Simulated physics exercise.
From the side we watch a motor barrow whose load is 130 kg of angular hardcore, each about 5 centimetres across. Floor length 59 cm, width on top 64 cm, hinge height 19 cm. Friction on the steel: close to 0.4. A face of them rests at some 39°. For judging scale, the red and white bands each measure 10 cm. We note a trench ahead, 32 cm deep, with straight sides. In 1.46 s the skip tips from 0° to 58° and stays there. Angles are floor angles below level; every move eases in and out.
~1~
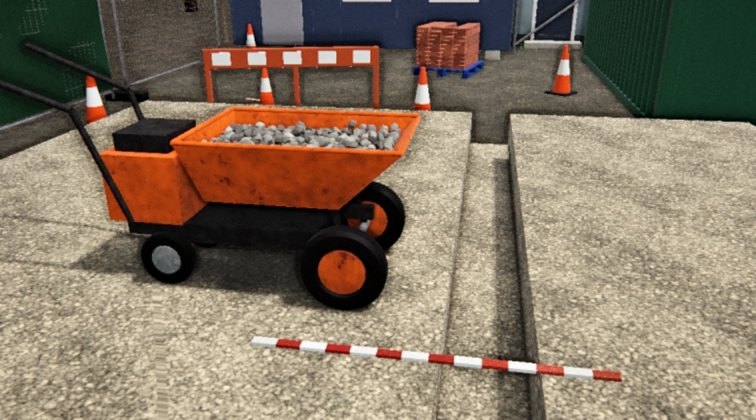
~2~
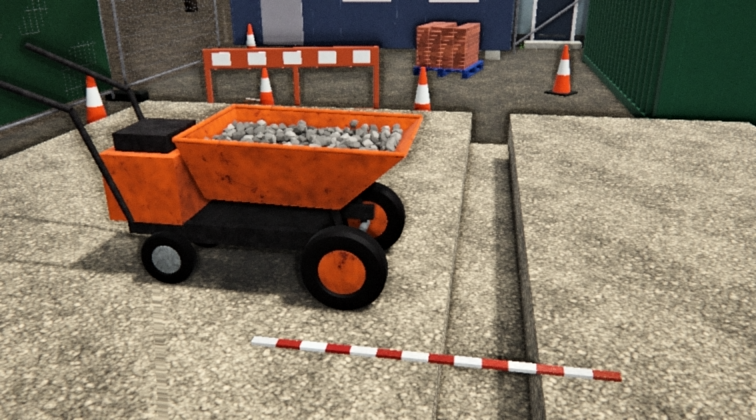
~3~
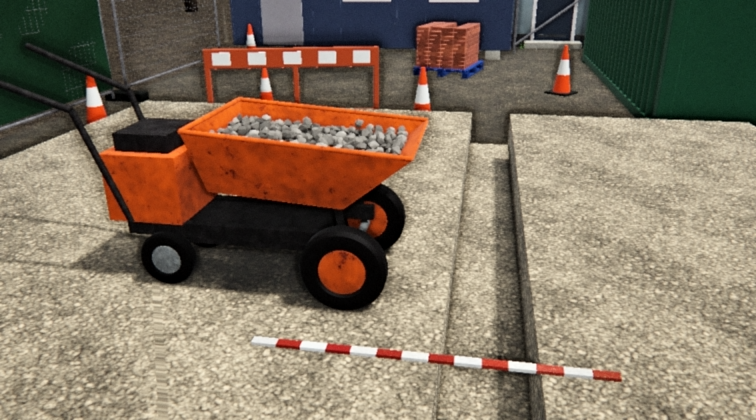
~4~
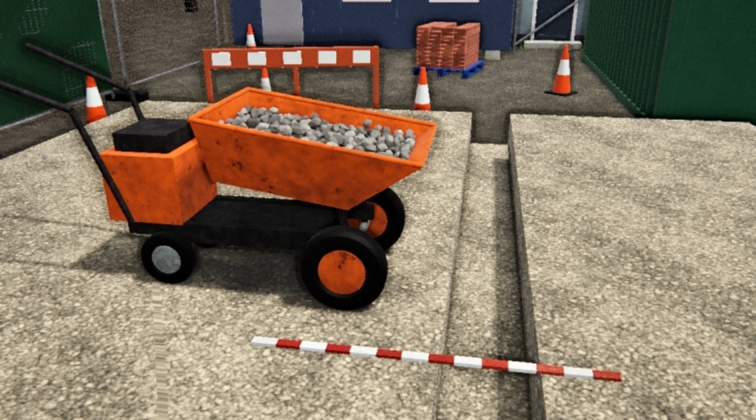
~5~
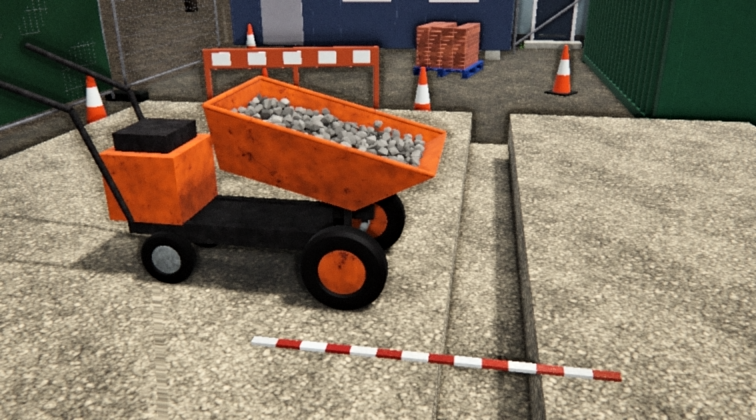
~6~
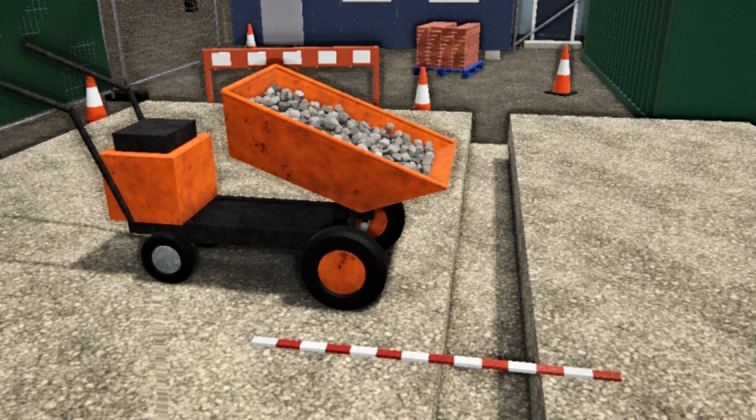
An orange motor barrow loaded with grey stones stands side-on in a paved yard, seen from slightly above by a still camera. A straight-sided trench lies to its right, a red and white banded pole in front, and cones, a barrier and stacked bricks behind. The skip starts level, then its rear rises smoothly, tilting it steadily down towards the right, while the wheels stay put.
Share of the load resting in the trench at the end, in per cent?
55 per cent.
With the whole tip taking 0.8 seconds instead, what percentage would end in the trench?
It would come to roughly 50 per cent.
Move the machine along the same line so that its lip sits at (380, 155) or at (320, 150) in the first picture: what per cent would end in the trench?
The first start gives about 65 per cent, the second about 45.
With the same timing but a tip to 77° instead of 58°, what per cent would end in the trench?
Then roughly 90 percent.
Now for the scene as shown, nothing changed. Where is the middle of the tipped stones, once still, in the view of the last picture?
(501, 337).
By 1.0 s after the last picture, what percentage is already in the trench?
Around 10 per cent of it.
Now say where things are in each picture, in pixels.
In the first frame, the skip is at 0°, its lip at (402, 154); the top of the load is at (297, 132).
The second frame shows lip at (405, 156), floor tilted 1°, highest stones at (266, 129).
In the third frame, the skip is at 4°, its lip at (412, 160); the top of the load is at (265, 124).
In the fourth frame, the skip is at 9°, its lip at (422, 166); the top of the load is at (256, 114).
In the fifth frame, the skip is at 15°, its lip at (434, 176); the top of the load is at (264, 105).
In the sixth frame, the skip is at 21°, its lip at (447, 188); the top of the load is at (277, 94).
Then, 0.5 s after the last picture the floor is at 49°, 100 % in the skip; the foremost stones are at (463, 213).
Then, 1.0 s after the last picture the floor is at 58°, 92 % in the skip, 8 % in the trench; the foremost stones are at (513, 269).
Then, 1.3 s after the last picture the floor is at 58°, 68 % in the skip, 28 % in the trench, 5 % past the trench; the foremost stones are at (567, 294).
Then, 3.3 s after the last picture the floor is at 58°, 38 % in the skip, 55 % in the trench, 7 % past the trench; the foremost stones are at (615, 296).
